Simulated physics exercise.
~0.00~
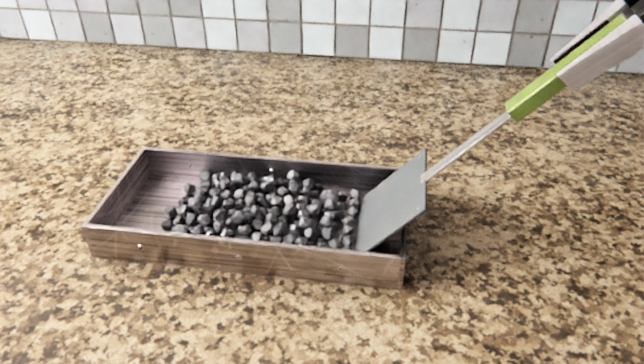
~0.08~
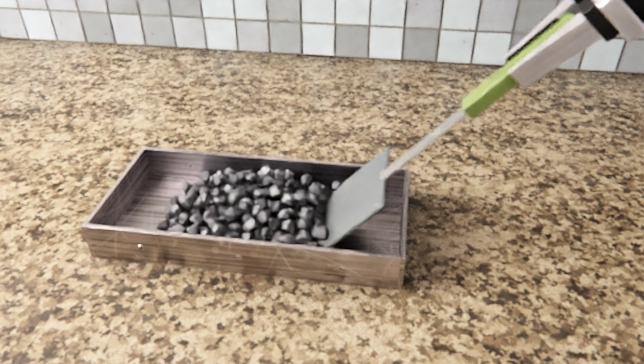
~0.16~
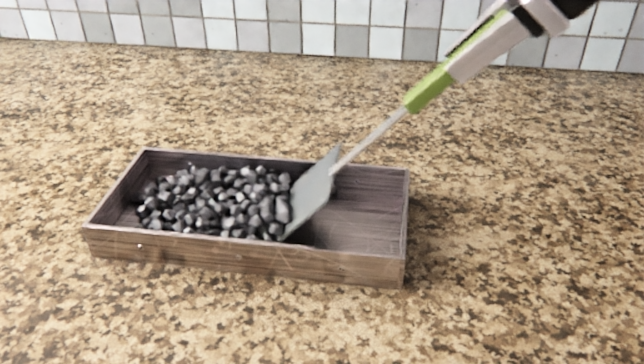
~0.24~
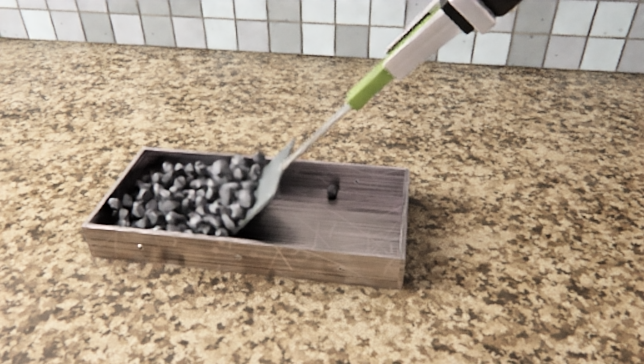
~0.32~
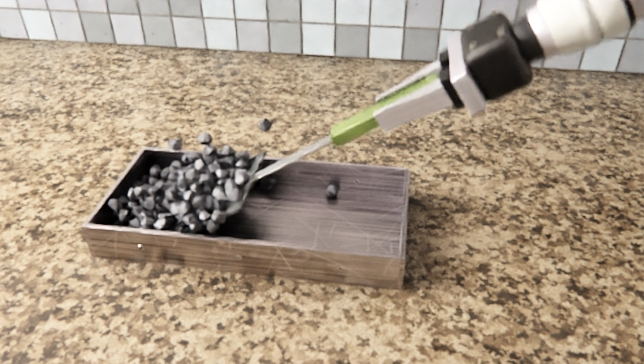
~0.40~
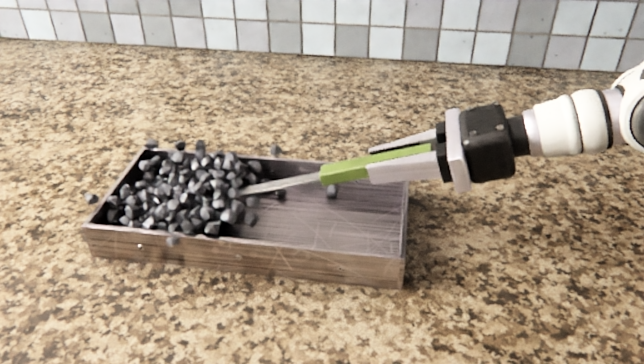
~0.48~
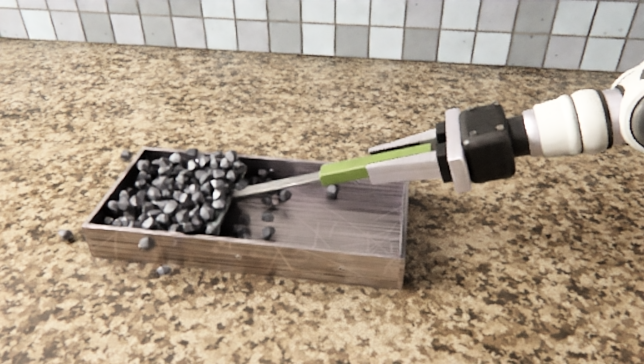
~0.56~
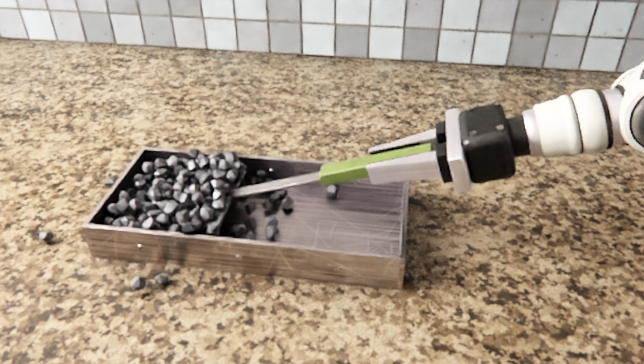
A robot arm's spatula pushed a heap of dark pebbles leftward along a wooden trough, then tilted flatter and stopped, leaving most of them piled at the left end while a few spilled over the sides and came to lie on the speckled counter.
